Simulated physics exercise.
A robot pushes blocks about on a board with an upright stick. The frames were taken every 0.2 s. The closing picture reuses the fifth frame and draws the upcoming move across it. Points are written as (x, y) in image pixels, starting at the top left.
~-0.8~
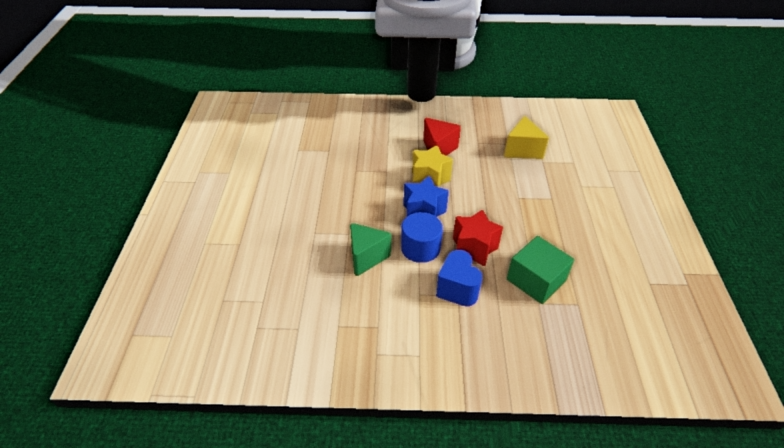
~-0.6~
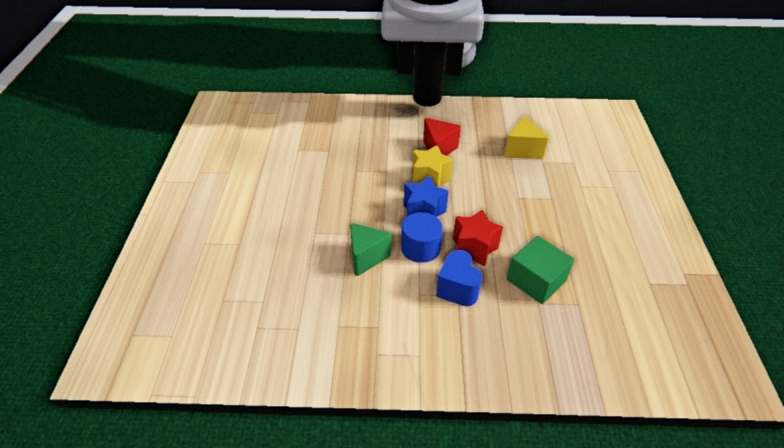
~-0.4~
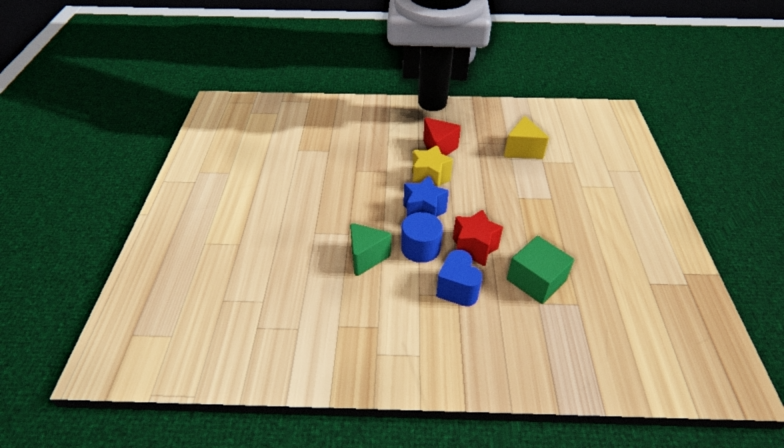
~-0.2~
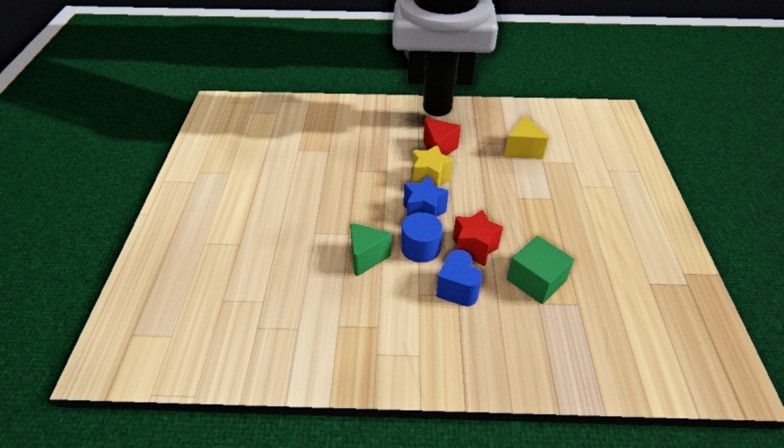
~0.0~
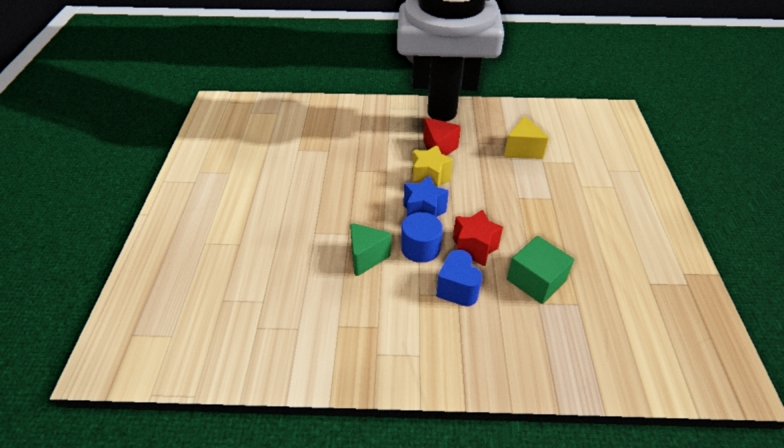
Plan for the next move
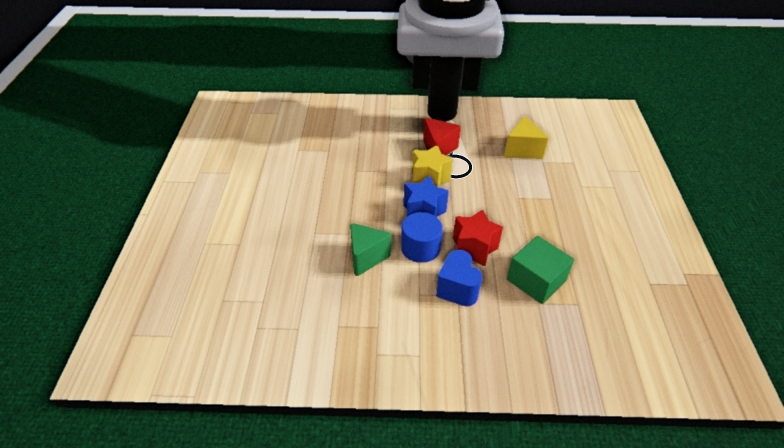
The video shows a robot's upright black stick moving slightly right and toward the viewer at the far edge of a wooden board, nearing a red triangle, while the red, yellow, blue and green blocks all stay still.
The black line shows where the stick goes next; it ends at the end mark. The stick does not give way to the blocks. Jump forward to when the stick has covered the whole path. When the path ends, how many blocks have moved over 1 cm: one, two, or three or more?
Put simply, three or more blocks are moved more than 1 cm.
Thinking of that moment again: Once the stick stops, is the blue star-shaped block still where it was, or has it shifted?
That block is shifted.
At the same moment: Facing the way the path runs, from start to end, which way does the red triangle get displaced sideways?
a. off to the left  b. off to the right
The correct letter is b.
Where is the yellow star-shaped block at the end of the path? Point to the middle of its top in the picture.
My best guess is (424, 179).
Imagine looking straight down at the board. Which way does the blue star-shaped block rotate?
Looking down: Anticlockwise.
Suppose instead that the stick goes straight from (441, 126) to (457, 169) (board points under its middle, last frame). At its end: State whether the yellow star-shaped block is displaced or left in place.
By then it is displaced.
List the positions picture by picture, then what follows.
The first frame shows lower end of the stick (421, 95), tops of blocks, blue round block (422, 226), blue star-shaped block (425, 191), yellow star-shaped block (431, 158), red triangle (440, 128).
The second frame shows stick (427, 100), blocks as before.
The third frame shows stick (433, 104), blocks as before.
The fourth frame shows stick (437, 109), blocks as before.
The fifth frame shows stick (442, 114), blue round block (422, 226), blue star-shaped block (425, 191), yellow star-shaped block (431, 158), red triangle (440, 128).
The drawn path runs straight from (441, 126) to (455, 166).
The first path, step by step. Halfway along, stick (449, 133); yellow star-shaped block (432, 162); red triangle (440, 140), turned 20° clockwise.
At the end, stick (456, 154); blue round block (422, 228); blue star-shaped block (417, 202), turned 20° anticlockwise; yellow star-shaped block (424, 179), turned 20° clockwise; red triangle (436, 158), turned 35° clockwise.
